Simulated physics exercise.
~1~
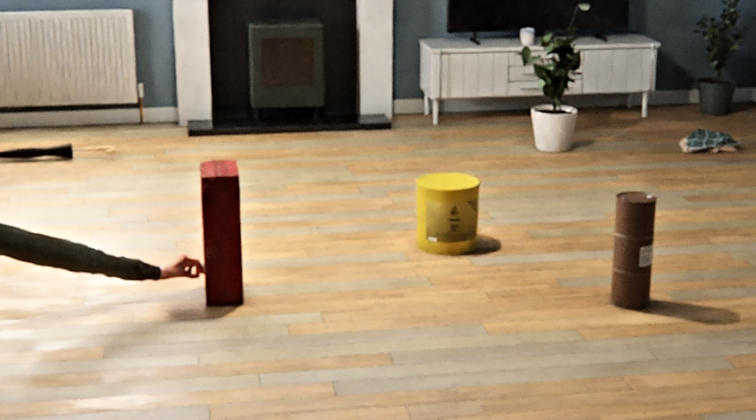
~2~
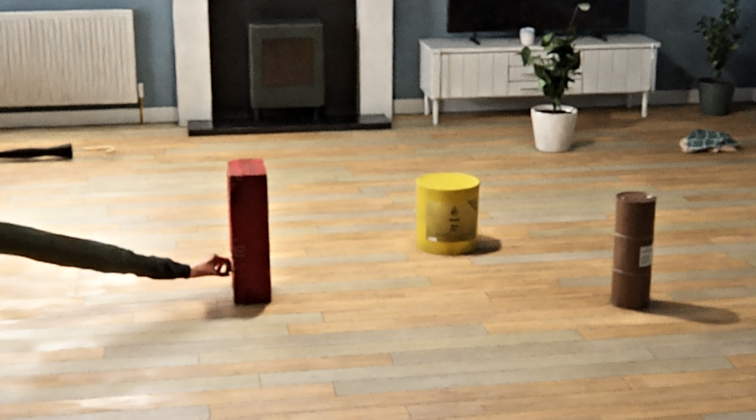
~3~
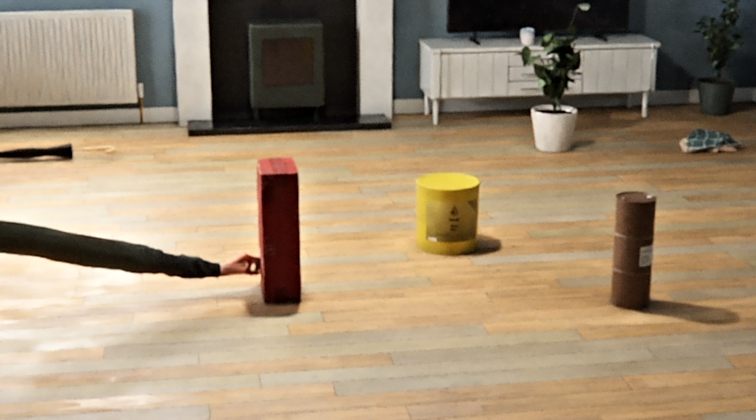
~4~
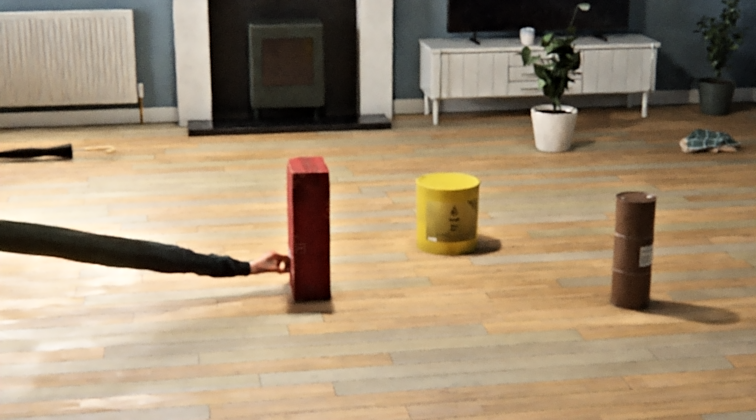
A living room with a pale wooden floor is seen from a still, slightly raised viewpoint, with a radiator, a fireplace, a white cabinet and potted plants at the back. A tall red box stands upright left of centre, a yellow pail sits near the middle, and a slim brown canister stands to the right. A dark-sleeved arm reaches in from the left, its hand at the box's lower side. The hand pushes the box steadily rightward across the floor. The box ends upright, still left of the pail, while the pail and canister stay put.
